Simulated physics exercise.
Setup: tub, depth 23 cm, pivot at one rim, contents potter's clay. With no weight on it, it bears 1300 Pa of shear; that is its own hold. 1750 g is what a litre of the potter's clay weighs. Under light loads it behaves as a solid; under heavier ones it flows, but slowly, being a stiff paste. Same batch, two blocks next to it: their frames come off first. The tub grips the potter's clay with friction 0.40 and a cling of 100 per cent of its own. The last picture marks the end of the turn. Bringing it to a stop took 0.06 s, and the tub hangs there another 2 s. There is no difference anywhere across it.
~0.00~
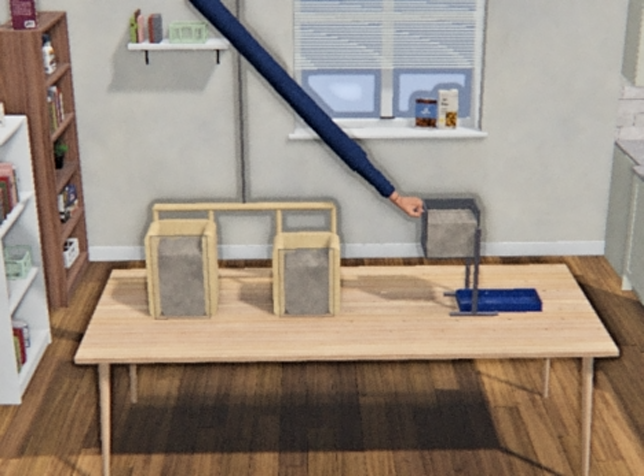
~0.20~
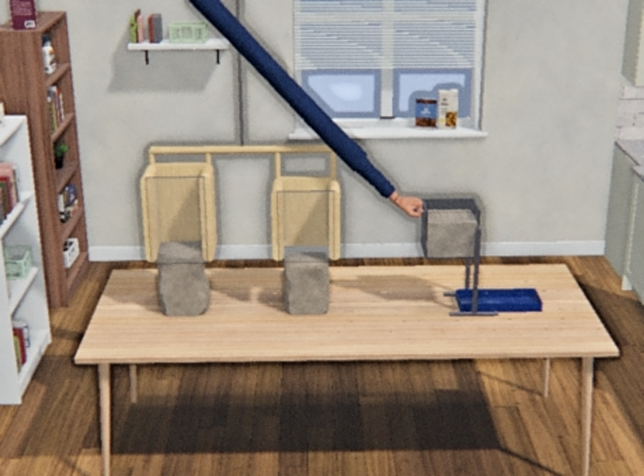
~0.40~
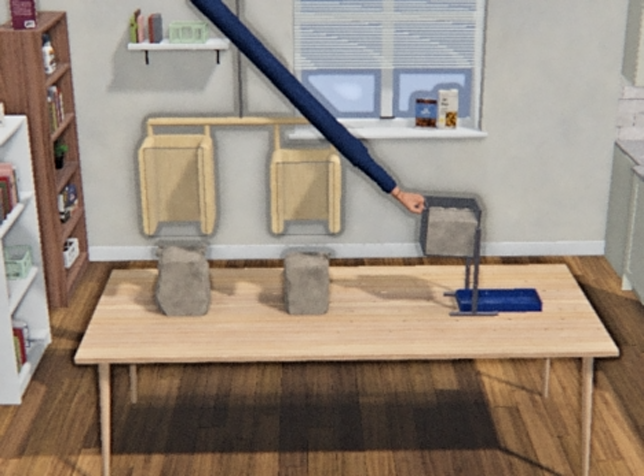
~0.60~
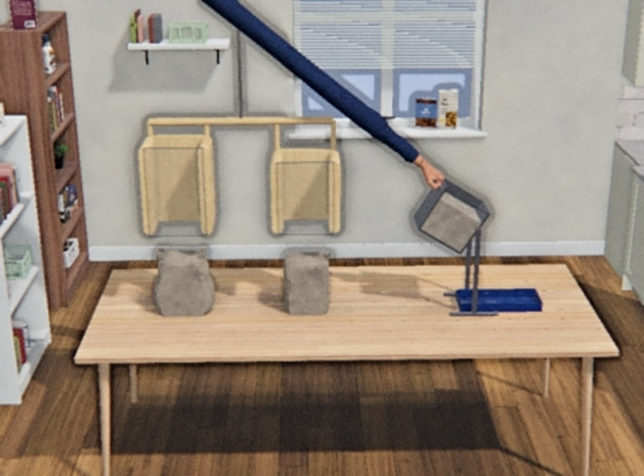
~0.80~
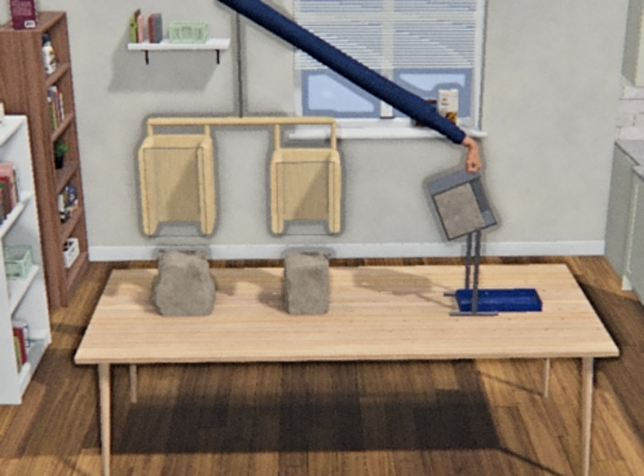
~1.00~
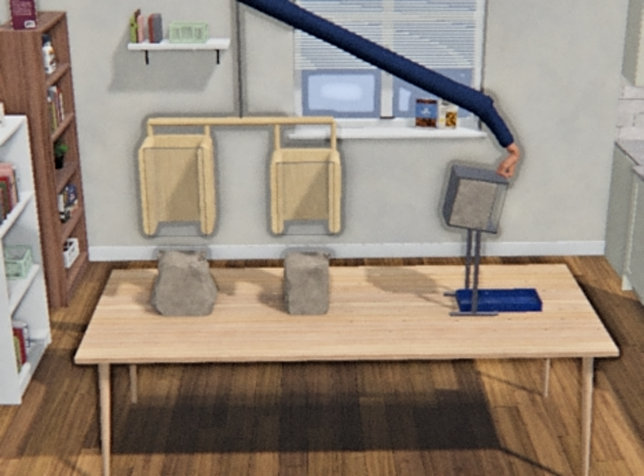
In a room with bookshelves and a window, two wooden moulds on a shared bar lift off two grey blocks standing on a long table. The blocks sag slightly, the left one more, while a long blue-sleeved arm turns a grey-filled tub on a stand over onto its side.
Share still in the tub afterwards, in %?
46 %.
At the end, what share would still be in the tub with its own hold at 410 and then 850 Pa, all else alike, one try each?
The two runs give near 40 % and near 40 % respectively.
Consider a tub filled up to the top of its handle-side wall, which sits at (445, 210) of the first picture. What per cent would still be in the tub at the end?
That would leave about 100 % in the tub.
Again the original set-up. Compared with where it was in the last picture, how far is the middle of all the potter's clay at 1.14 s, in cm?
I'd estimate roughly 2 centimetres.
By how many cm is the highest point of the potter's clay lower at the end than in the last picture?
Roughly 11 cm.
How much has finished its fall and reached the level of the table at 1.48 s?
I'd say close to 0 per cent of it.
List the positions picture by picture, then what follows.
Handle-side rim at (428, 212), tilt 0 degrees; top of the potter's clay at (433, 223); blocks stand 35 cm, 29 cm (left to right), in the first frame.
Handle-side rim at (428, 212), tilt 0 degrees; top of the potter's clay at (433, 223); blocks stand 34 cm, 28 cm (left to right), in the second frame.
Handle-side rim at (429, 208), tilt 4 degrees; top of the potter's clay at (433, 220); blocks stand 32 cm, 28 cm (left to right), in the third frame.
Handle-side rim at (447, 189), tilt 32 degrees; top of the potter's clay at (443, 200); blocks stand 30 cm, 28 cm (left to right), in the fourth frame.
Handle-side rim at (480, 178), tilt 69 degrees; top of the potter's clay at (469, 184); blocks stand 29 cm, 28 cm (left to right), in the fifth frame.
Handle-side rim at (508, 185), tilt 100 degrees; top of the potter's clay at (464, 179); blocks stand 29 cm, 28 cm (left to right), in the sixth frame.
After 1.14 s, the tub is at 100 degrees and holds 100 %.
After 1.31 s, the tub is at 100 degrees and holds 97 %.
After 1.48 s, the tub is at 100 degrees and holds 83 %.
After 1.65 s, the tub is at 100 degrees and holds 66 %.
After 3.00 s, at the end, the tub is at 100 degrees and holds 46 %.
